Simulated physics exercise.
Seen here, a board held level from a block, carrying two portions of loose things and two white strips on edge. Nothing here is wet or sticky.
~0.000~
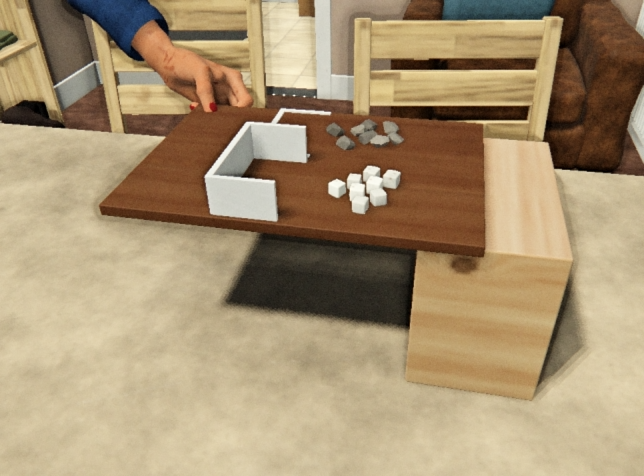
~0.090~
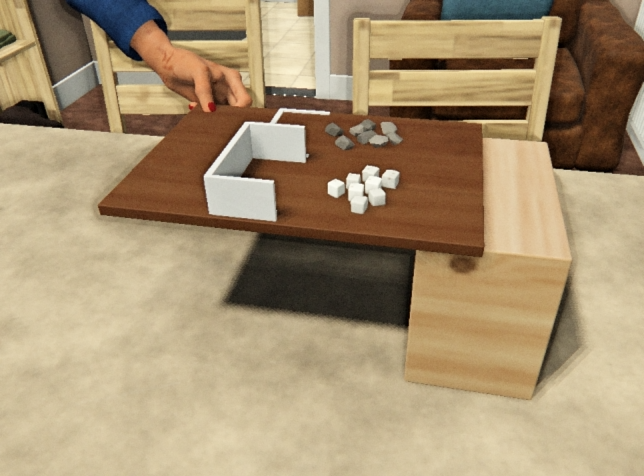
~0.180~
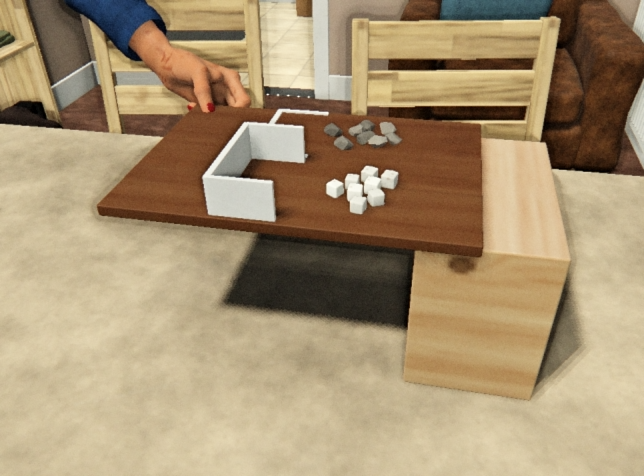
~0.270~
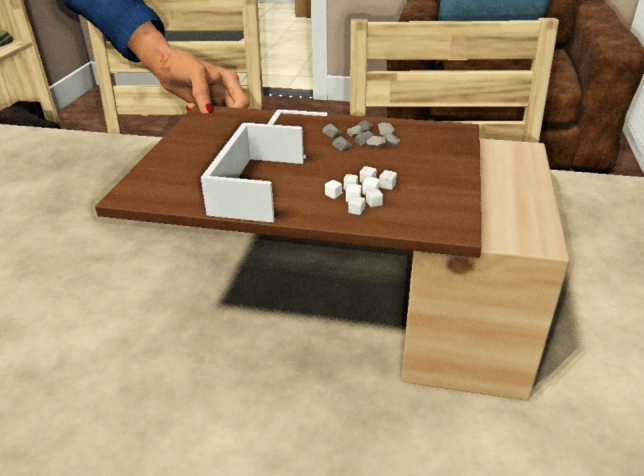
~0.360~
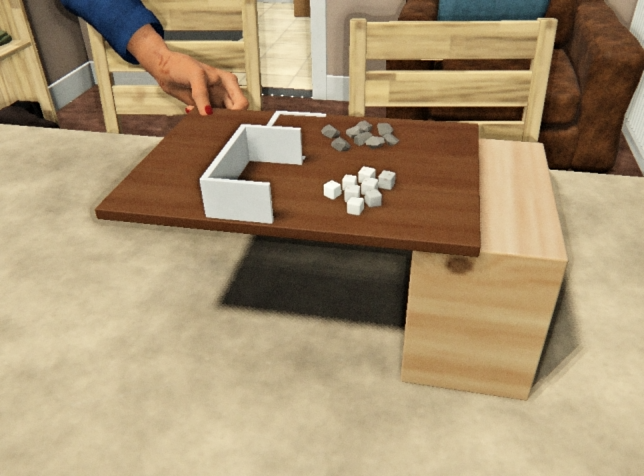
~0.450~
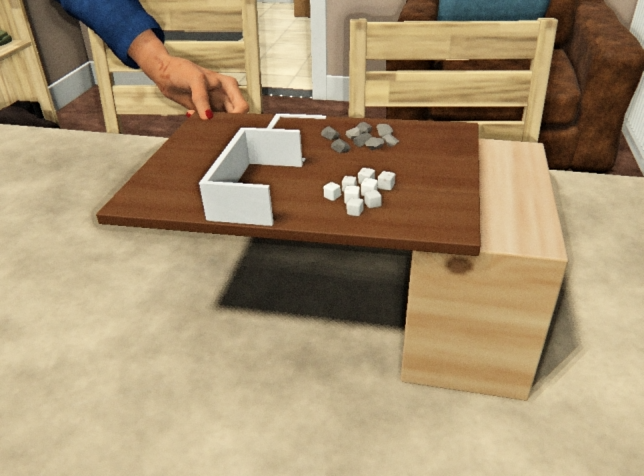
On a table, a hand held the left end of a brown board resting on a wooden block, then lowered it very slightly, while the white cubes and gray bits on top stayed put.
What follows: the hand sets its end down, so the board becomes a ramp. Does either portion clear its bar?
The near portion halts at the strip and the far portion passes the strip.
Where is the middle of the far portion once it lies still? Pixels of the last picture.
Near (187, 251).
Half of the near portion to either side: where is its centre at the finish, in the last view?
Roughly at (272, 267).
After 1.11 s, board sloping at 15°; near portion where it was; far portion where it was.
After 1.82 s, board sloping at 30°; near portion has reached its bar; far portion on its way down.
After 2.65 s, board resting at 38°; near portion has reached its bar; far portion the bulk past its bar.
In the end (3.0 s), board resting at 38°; near portion gathered behind its bar; far portion the bulk past its bar.
